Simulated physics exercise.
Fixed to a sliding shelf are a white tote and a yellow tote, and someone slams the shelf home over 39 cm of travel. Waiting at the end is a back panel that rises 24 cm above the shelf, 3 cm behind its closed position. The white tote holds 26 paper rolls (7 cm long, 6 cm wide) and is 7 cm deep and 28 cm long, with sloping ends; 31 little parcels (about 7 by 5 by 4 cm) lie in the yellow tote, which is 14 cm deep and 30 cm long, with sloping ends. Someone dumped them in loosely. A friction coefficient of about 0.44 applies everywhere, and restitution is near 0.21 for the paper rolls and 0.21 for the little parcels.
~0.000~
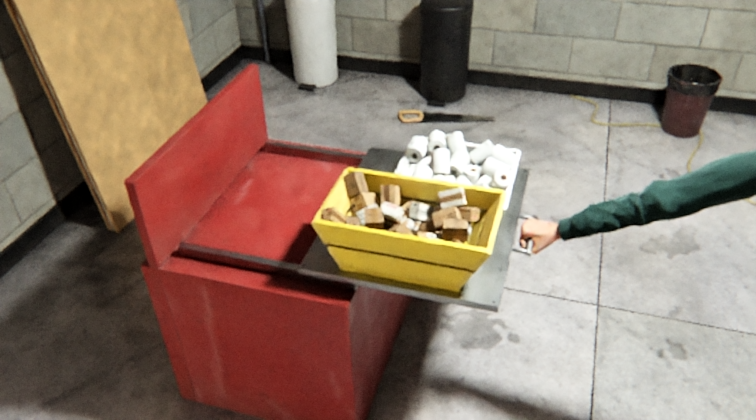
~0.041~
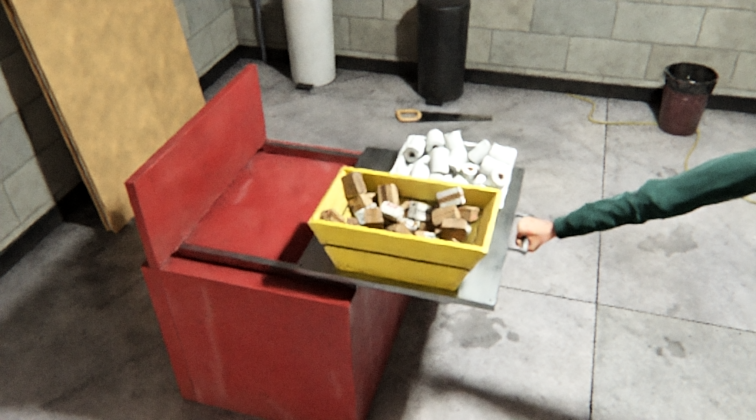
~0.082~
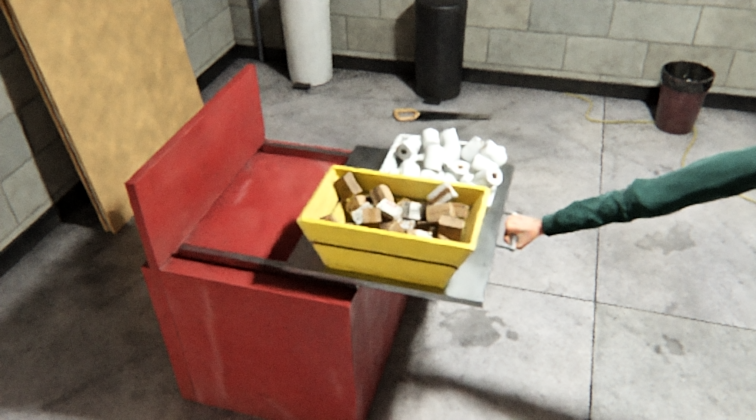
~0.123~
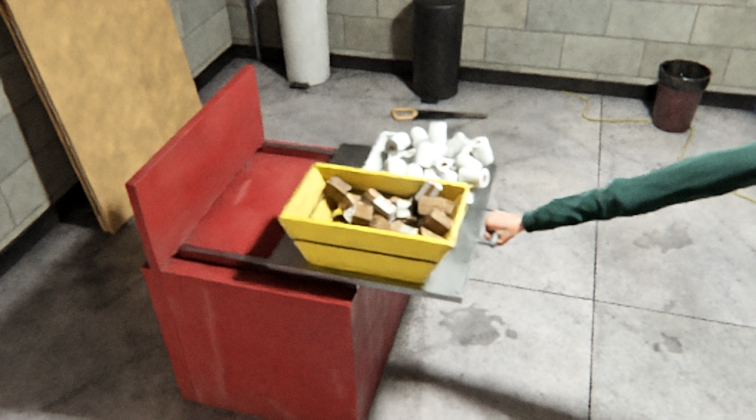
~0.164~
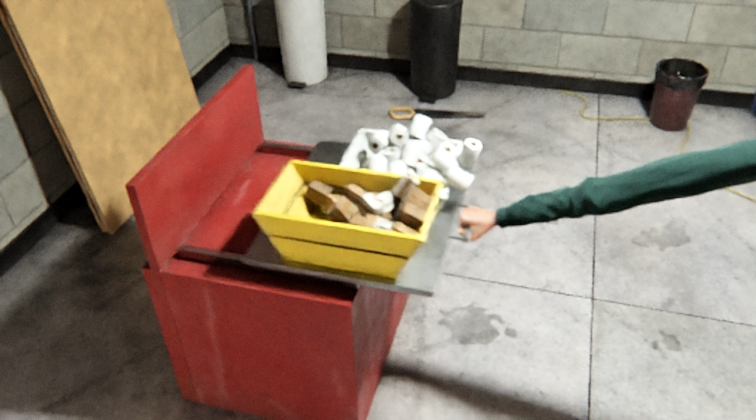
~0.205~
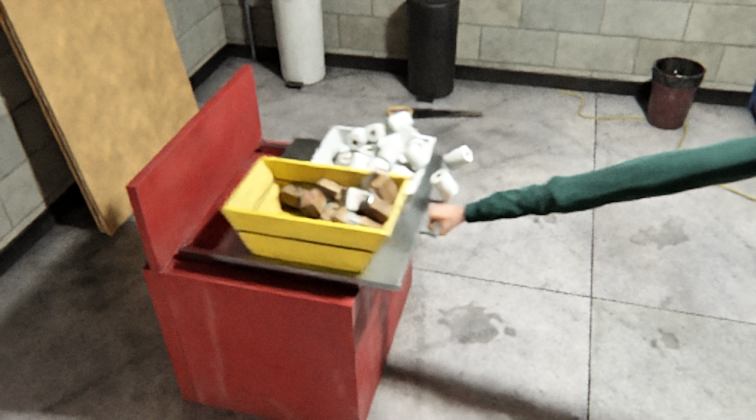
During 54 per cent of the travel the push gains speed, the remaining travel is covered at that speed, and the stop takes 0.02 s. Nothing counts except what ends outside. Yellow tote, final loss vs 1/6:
Under.
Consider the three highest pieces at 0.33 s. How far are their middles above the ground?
I'd guess about 84 cm.
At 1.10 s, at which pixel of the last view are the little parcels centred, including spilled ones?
Centre approx. at (267, 213).
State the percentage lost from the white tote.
About 35 percent for the white tote.
After 0.25 s, end of travel.
After 0.33 s, the white tote is down by 4 of 26 and the yellow tote has all 31.
After 0.45 s, the white tote is down by 7 of 26 and the yellow tote has all 31.
After 0.67 s, the white tote is down by 9 of 26 and the yellow tote is down by 1 of 31.
When it is over (at 1.10 s), the white tote is down by 9 of 26 and the yellow tote is down by 1 of 31. Asked share, 1 of 31, 3 per cent.
